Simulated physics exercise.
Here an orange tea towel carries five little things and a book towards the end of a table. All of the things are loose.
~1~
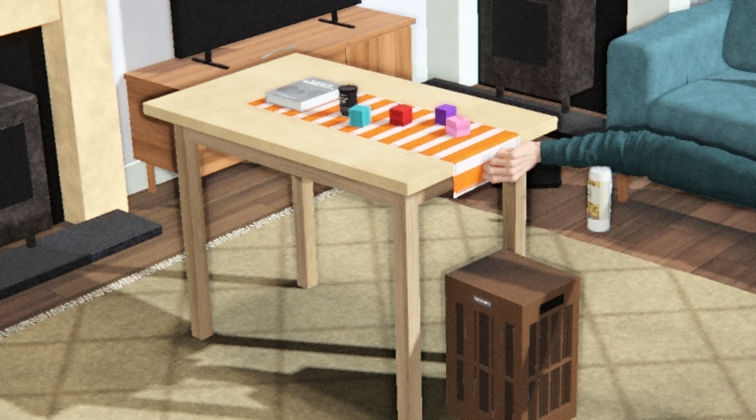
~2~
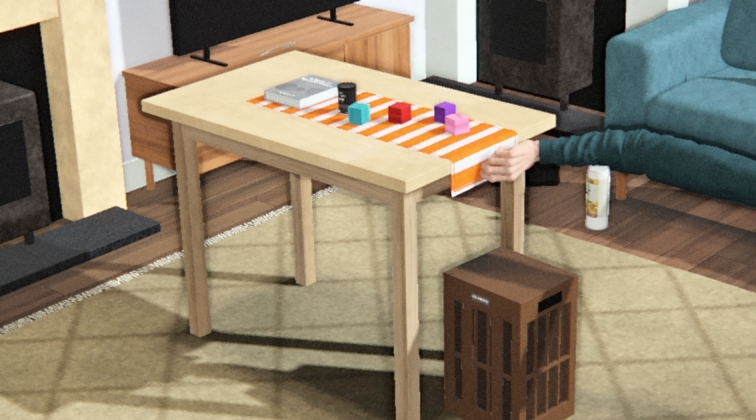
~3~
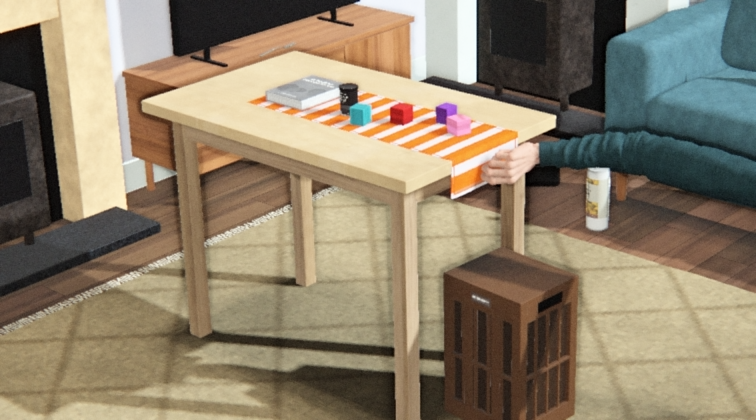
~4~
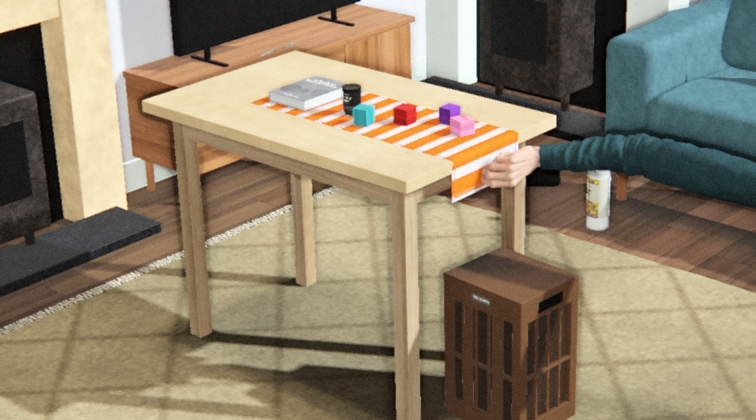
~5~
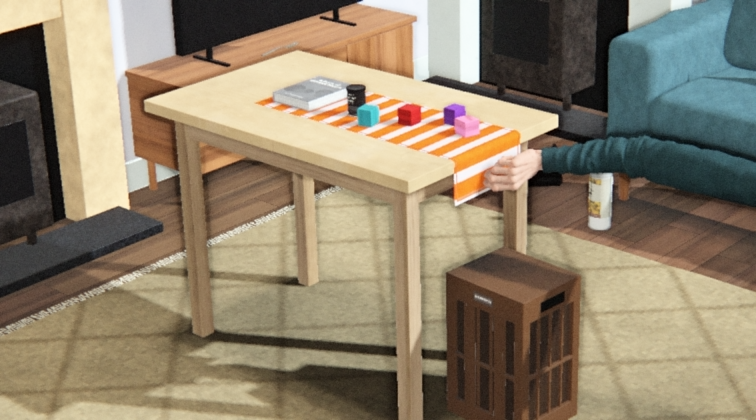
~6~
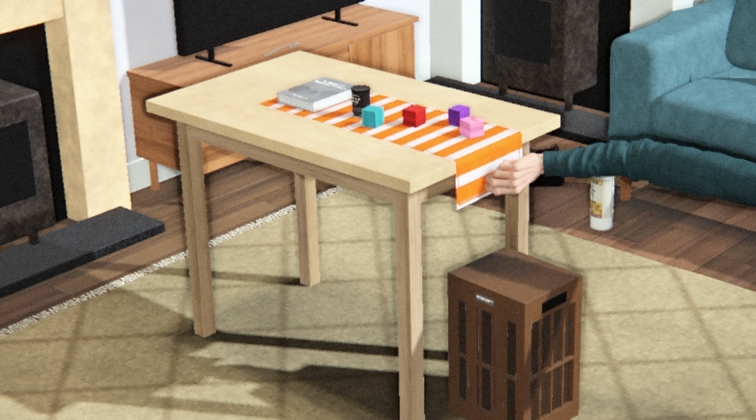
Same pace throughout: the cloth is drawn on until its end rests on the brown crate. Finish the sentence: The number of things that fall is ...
The number of things that fall is two.
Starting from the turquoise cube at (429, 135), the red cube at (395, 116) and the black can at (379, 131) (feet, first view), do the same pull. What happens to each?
Looking at each one, the turquoise cube drops away, the red cube remains in position and the black can remains in position.
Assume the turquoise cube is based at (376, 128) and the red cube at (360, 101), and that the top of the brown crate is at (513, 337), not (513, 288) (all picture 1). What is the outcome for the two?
In the end the turquoise cube gets dislodged; meanwhile the red cube rides it out.
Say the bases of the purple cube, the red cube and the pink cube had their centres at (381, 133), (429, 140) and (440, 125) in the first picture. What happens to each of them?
The purple cube stays put; the red cube ends up off; the pink cube ends up off.
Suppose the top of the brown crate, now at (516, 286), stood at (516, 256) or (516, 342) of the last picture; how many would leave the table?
First case 1, second case 4.
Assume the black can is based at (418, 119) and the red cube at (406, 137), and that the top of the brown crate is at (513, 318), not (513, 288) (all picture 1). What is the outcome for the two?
As for the black can, it leaves the top; as for the red cube, it leaves the top.
Early on, hem near (491, 221); all still up.
Midway, hem on the crate; pink cube and purple cube gone.
Finally, hem on the crate; pink cube and purple cube gone. The table loses two.
